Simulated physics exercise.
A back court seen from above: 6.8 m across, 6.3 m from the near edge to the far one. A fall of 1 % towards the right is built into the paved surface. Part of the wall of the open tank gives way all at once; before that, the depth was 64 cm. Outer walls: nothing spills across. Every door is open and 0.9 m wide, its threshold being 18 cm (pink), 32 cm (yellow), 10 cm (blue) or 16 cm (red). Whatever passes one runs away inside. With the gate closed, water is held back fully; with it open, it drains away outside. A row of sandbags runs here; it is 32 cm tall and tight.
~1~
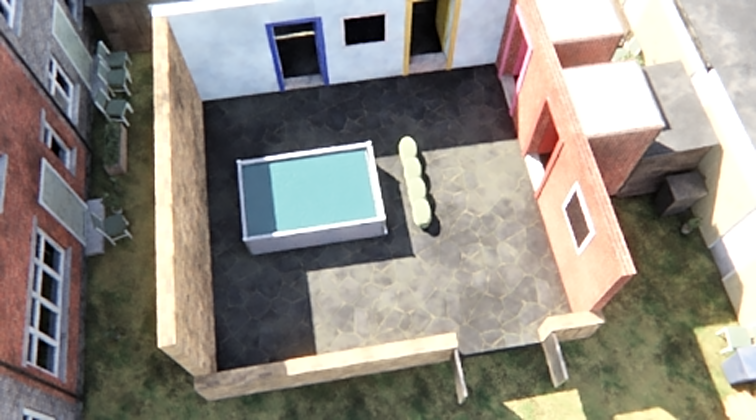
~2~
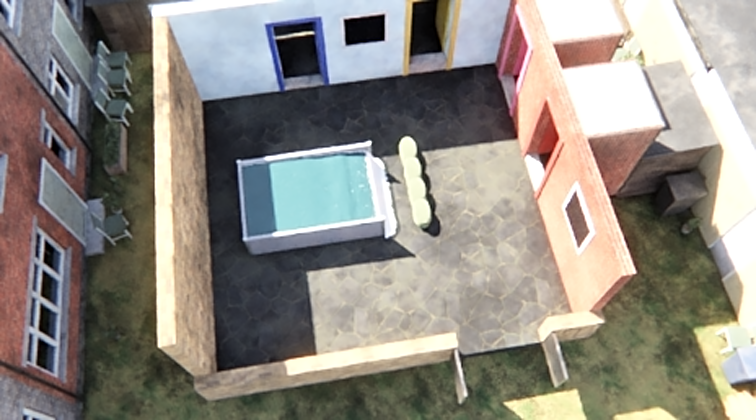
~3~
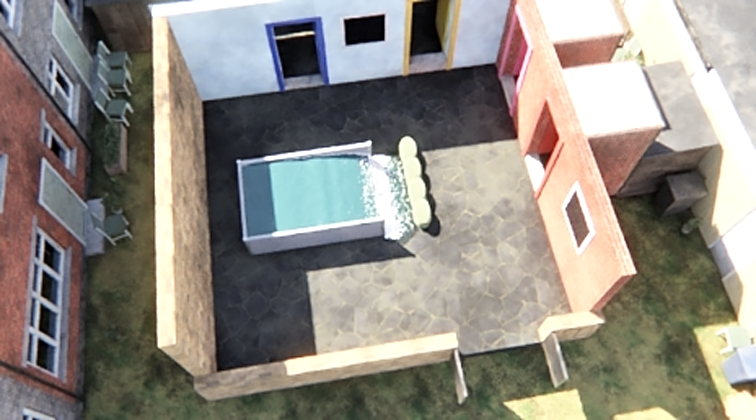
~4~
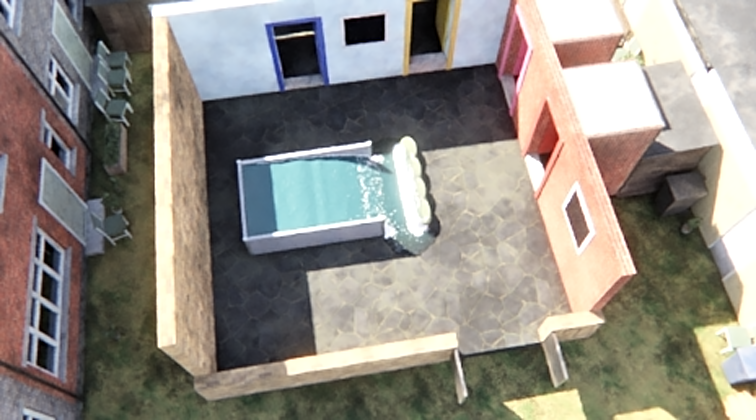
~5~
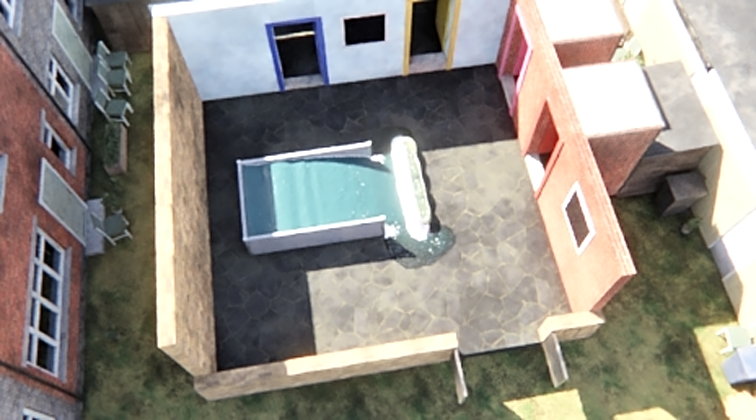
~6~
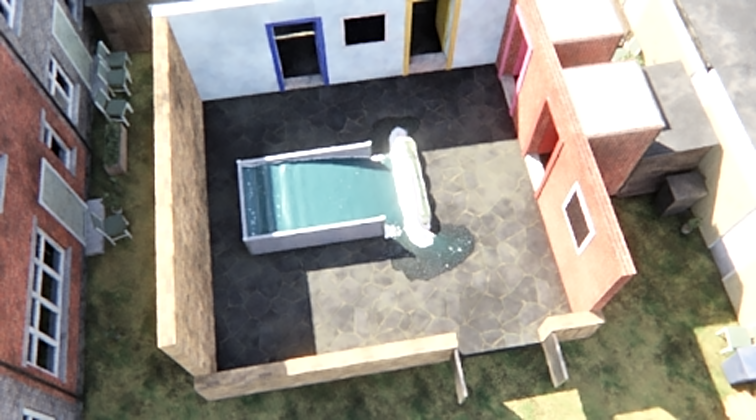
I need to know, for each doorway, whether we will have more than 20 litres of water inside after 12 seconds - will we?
Here is how it goes: The pink door, no, not that much; the yellow door, no, not that much; the blue door, no, not that much; the red door, no, not that much.
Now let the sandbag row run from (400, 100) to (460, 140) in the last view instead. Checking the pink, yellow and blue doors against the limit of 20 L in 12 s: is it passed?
Result: Pink door inside the limit; yellow door inside the limit; blue door inside the limit.
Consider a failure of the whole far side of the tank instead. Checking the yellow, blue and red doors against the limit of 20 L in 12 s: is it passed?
Against that limit: Yellow not over, blue above, red below.
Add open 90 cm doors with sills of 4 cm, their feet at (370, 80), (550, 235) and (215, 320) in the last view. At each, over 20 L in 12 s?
Check each in turn: The first succeeds, the second succeeds, the third fails.
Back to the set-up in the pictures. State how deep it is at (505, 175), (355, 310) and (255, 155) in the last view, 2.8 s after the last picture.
Depth readings in turn - 3, 1, 0 cm.
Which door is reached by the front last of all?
I'd say the pink one.
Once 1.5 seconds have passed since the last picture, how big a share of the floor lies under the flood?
Wet share: About 55 %.
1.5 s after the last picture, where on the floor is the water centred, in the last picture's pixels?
(370, 195).
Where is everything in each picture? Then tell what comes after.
In the first frame, the open tank at (310, 192) is whole and still, 64 cm deep.
In the second frame, water pours out at (375, 191) and has run 0.9 m, to (388, 237); typically 8 cm deep outside, 64 cm at the open tank's back.
In the third frame, water pours out at (375, 193) and has run 1.1 m, to (406, 237); typically 12 cm deep outside, 64 cm at the open tank's back.
In the fourth frame, the front is at (428, 242), 1.5 m from the gap at (375, 193); 1.9 m2 of floor is under water; 64 cm left at the back of the open tank.
In the fifth frame, the front is at (451, 239), 1.8 m from the gap at (375, 193); 2.4 m2 of floor is under water; 64 cm left at the back of the open tank.
In the sixth frame, water pours out at (375, 193) and has run 2.2 m, to (470, 244); typically 10 cm deep outside, 60 cm at the open tank's back.
Then, 0.7 s after the last picture water covers 35 % of the floor and is deepest (50 cm) near (410, 202); pink door not reached, yellow door not reached, blue door not reached, red door not reached.
Then, 1.5 s after the last picture water covers 55 % of the floor and is deepest (44 cm) near (409, 194); pink door not reached, yellow door 16 cm at the sill, 0 L in, blue door 12 cm at the sill, 0 L in, red door 1 cm at the sill, 0 L in.
Then, 2.8 s after the last picture water covers 60 % of the floor and is deepest (26 cm) near (410, 202); pink door 15 cm at the sill, 0 L in, yellow door 13 cm at the sill, 0 L in, blue door 11 cm at the sill, 3 L in, red door 7 cm at the sill, 0 L in.
Then, 6.3 s after the last picture water covers 90 % of the floor and is deepest (18 cm) near (412, 209); pink door 9 cm at the sill, 1 L in, yellow door 5 cm at the sill, 0 L in, blue door 4 cm at the sill, 5 L in, red door 5 cm at the sill, 0 L in.
Then, 11.3 s after the last picture water covers 95 % of the floor and is deepest (10 cm) near (492, 70); pink door 8 cm at the sill, 1 L in, yellow door 5 cm at the sill, 0 L in, blue door 3 cm at the sill, 5 L in, red door 7 cm at the sill, 0 L in.
